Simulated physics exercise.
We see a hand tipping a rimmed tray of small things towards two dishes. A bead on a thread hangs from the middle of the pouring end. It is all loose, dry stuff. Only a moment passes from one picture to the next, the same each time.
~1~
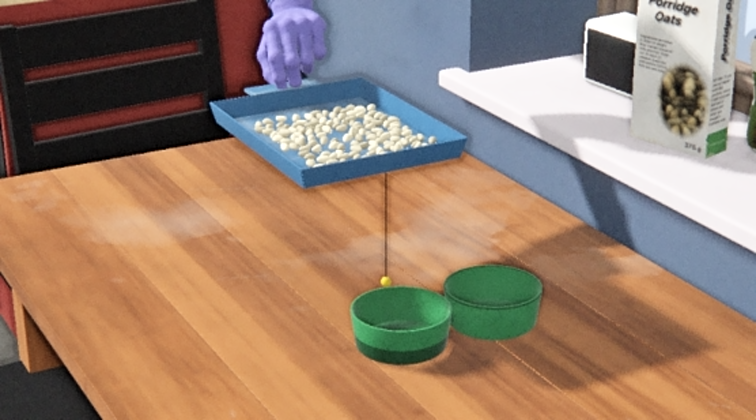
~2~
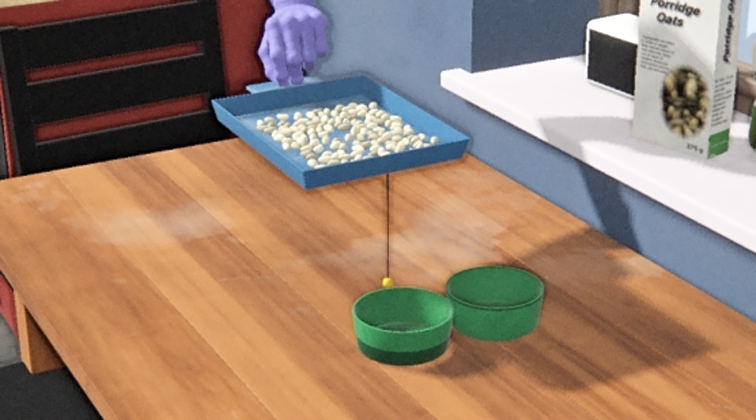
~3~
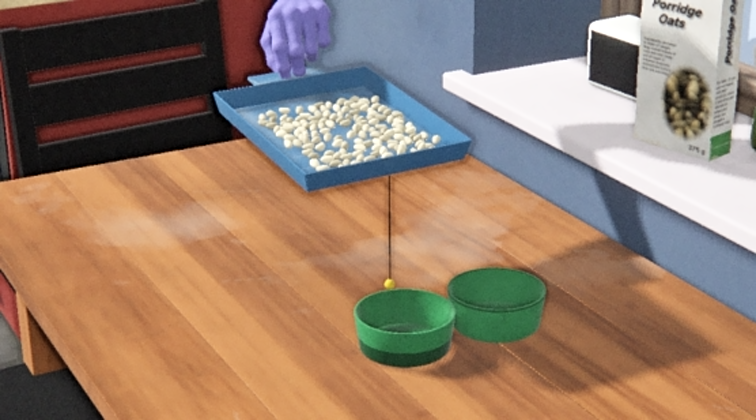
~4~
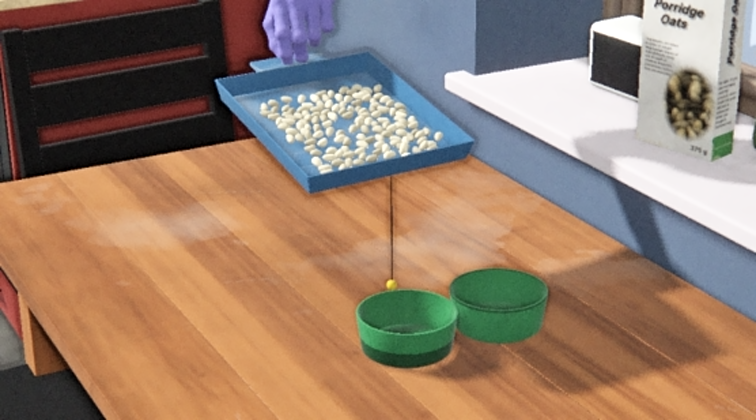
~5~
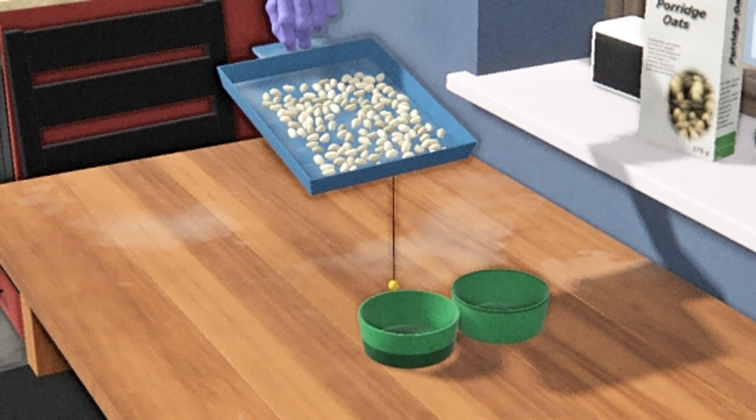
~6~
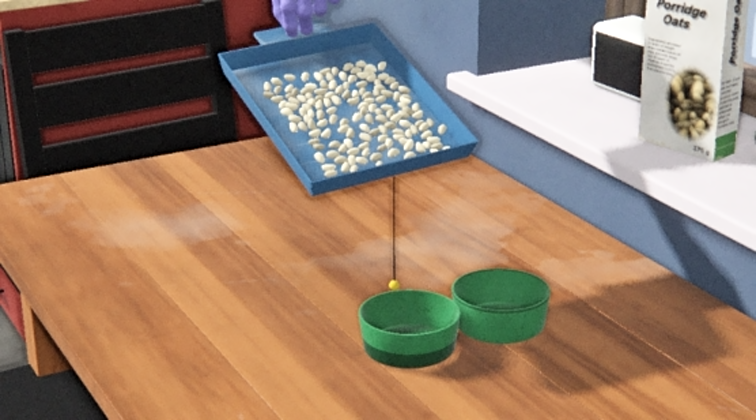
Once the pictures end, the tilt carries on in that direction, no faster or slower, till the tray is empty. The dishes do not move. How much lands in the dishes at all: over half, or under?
They take under half between them.
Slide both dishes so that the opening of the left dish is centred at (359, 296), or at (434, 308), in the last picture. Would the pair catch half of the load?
The first try: Not half. The second: The smaller part.
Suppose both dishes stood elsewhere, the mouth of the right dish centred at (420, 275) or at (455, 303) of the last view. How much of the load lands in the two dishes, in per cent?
The first gives 0 %, the second 70 %.
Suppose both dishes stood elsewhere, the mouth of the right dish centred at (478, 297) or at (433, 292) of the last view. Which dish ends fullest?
One: Left. Two: The left dish.
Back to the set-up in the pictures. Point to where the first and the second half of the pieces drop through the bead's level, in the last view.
Early half (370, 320), late half (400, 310).
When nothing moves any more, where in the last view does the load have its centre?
Roughly at (383, 369).
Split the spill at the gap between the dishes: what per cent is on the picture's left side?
Near 80 %.
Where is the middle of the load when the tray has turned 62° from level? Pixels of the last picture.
Near (377, 141).
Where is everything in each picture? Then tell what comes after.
Corners of the pouring end near (304, 167) and (460, 137), level; middle of the load near (354, 133), white beans; left dish near (426, 344); right dish near (519, 319); bead on its thread near (386, 282), in the first picture.
Corners of the pouring end near (306, 168) and (462, 138), level; middle of the load near (356, 132), in the second picture.
Corners of the pouring end near (308, 171) and (465, 139), tipped barely, lowest at the left corner; middle of the load near (358, 129), in the third picture.
Corners of the pouring end near (310, 174) and (467, 139), tipped a little, lowest at the left corner; middle of the load near (360, 123), in the fourth picture.
Corners of the pouring end near (313, 176) and (470, 140), tipped a little, lowest at the left corner; middle of the load near (363, 117), in the fifth picture.
Corners of the pouring end near (314, 178) and (471, 139), tipped clearly, lowest at the left corner; middle of the load near (364, 111); left dish near (434, 347); right dish near (527, 323), in the sixth picture.
Shortly afterwards, tray tipped steeply; the whole lot on the tray.
Next, tray tipped past a quarter turn; all but a few on the tray; a little outside both; only a few in the air.
Some moments later, tray tipped past a quarter turn; near a third in the left dish; near two thirds outside both.
In the end, tray tipped past a quarter turn; near a third in the left dish; none at all in the right dish; near two thirds outside both.
